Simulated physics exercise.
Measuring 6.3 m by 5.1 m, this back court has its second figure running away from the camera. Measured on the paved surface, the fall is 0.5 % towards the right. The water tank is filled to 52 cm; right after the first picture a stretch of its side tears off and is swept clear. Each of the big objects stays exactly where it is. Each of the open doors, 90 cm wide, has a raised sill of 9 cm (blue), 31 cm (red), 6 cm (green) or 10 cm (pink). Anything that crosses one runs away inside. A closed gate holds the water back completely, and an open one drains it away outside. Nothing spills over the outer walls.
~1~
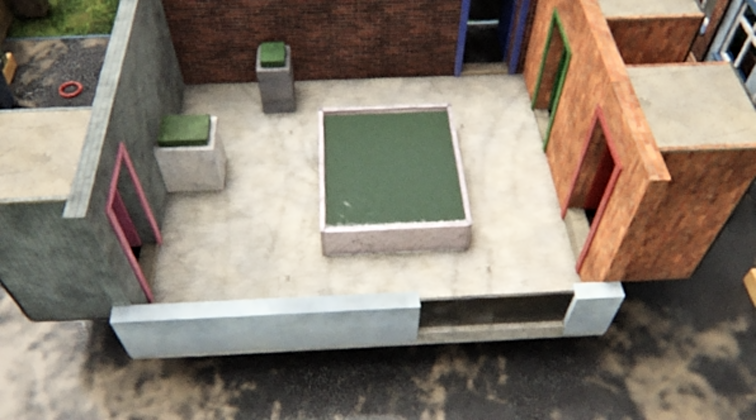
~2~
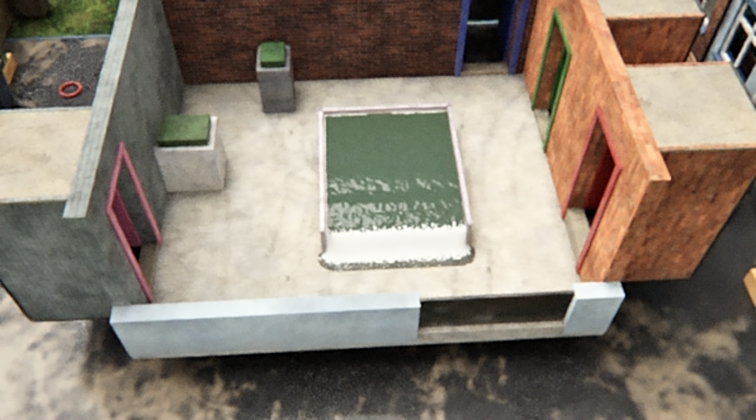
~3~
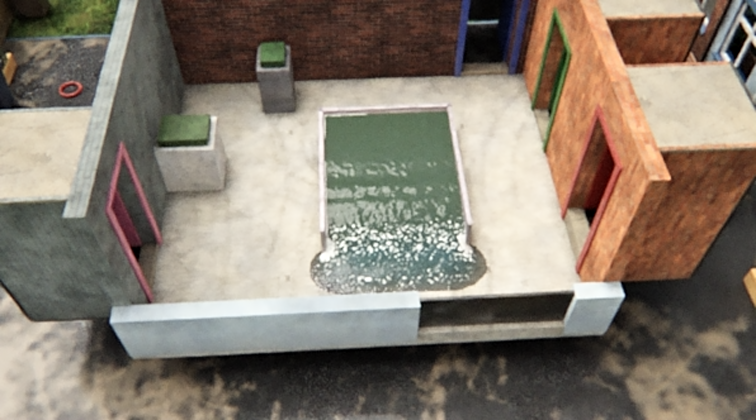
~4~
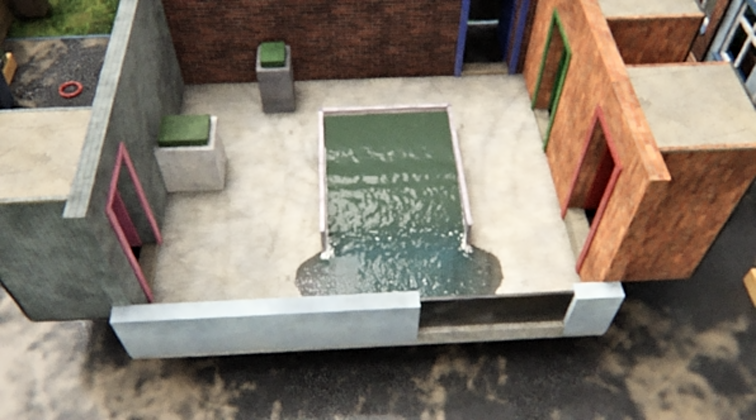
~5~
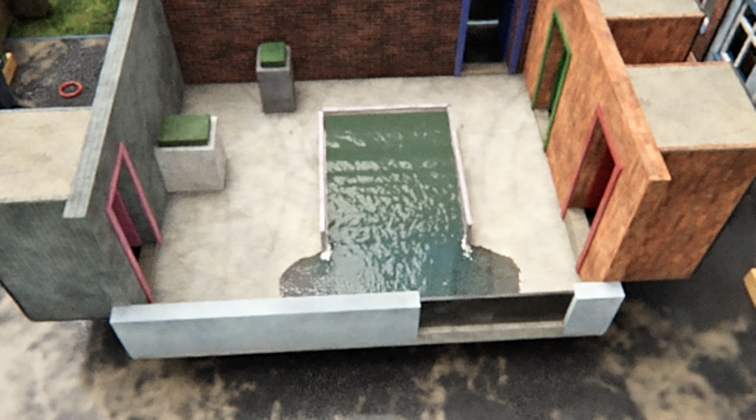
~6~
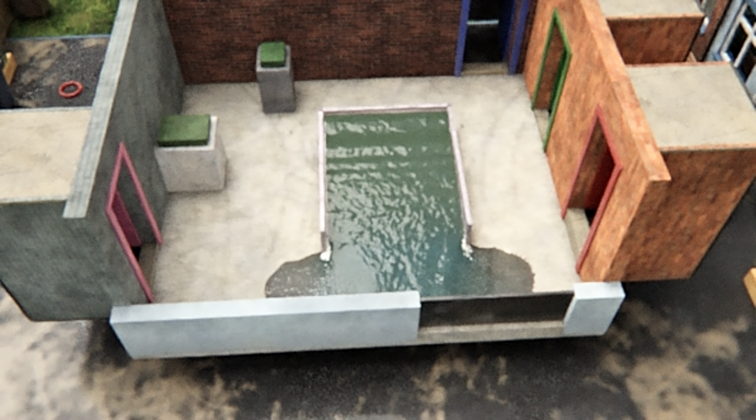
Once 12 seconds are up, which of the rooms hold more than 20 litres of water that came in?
At the blue door the limit will be broken; at the red door the limit will hold; at the green door the limit will be broken; at the pink door the limit will be broken.
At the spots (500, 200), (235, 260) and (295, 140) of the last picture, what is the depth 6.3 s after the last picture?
In that order: 5, 8 and 6 cm.
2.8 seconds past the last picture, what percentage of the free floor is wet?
Near 55 per cent is wet.
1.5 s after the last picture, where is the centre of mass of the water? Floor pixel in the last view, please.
(393, 245).
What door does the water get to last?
I'd say the blue one.
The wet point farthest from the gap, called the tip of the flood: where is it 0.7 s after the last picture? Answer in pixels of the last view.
Around pixel (186, 329).
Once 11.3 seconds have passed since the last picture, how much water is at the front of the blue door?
Close to 11.0 cm of depth.
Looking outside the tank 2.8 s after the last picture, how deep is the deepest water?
Some 32 cm deep.
Then, 0.7 s after the last picture water covers 20 % of the floor and is deepest (40 cm) near (389, 308); blue door not reached, red door not reached, green door not reached, pink door not reached.
Then, 1.5 s after the last picture water covers 35 % of the floor and is deepest (40 cm) near (577, 310); blue door not reached, red door 20 cm at the sill, 0 L in, green door not reached, pink door 15 cm at the sill, 0 L in.
Then, 2.8 s after the last picture water covers 55 % of the floor and is deepest (32 cm) near (167, 201); blue door 3 cm at the sill, 0 L in, red door 23 cm at the sill, 0 L in, green door 5 cm at the sill, 0 L in, pink door 22 cm at the sill, 56 L in.
Then, 6.3 s after the last picture water covers 85 % of the floor and is deepest (16 cm) near (147, 331); blue door 14 cm at the sill, 97 L in, red door 9 cm at the sill, 0 L in, green door 7 cm at the sill, 0 L in, pink door 11 cm at the sill, 120 L in.
Then, 11.3 s after the last picture water covers 100 % of the floor and is deepest (12 cm) near (190, 121); blue door 11 cm at the sill, 111 L in, red door 7 cm at the sill, 0 L in, green door 11 cm at the sill, 35 L in, pink door 7 cm at the sill, 122 L in.
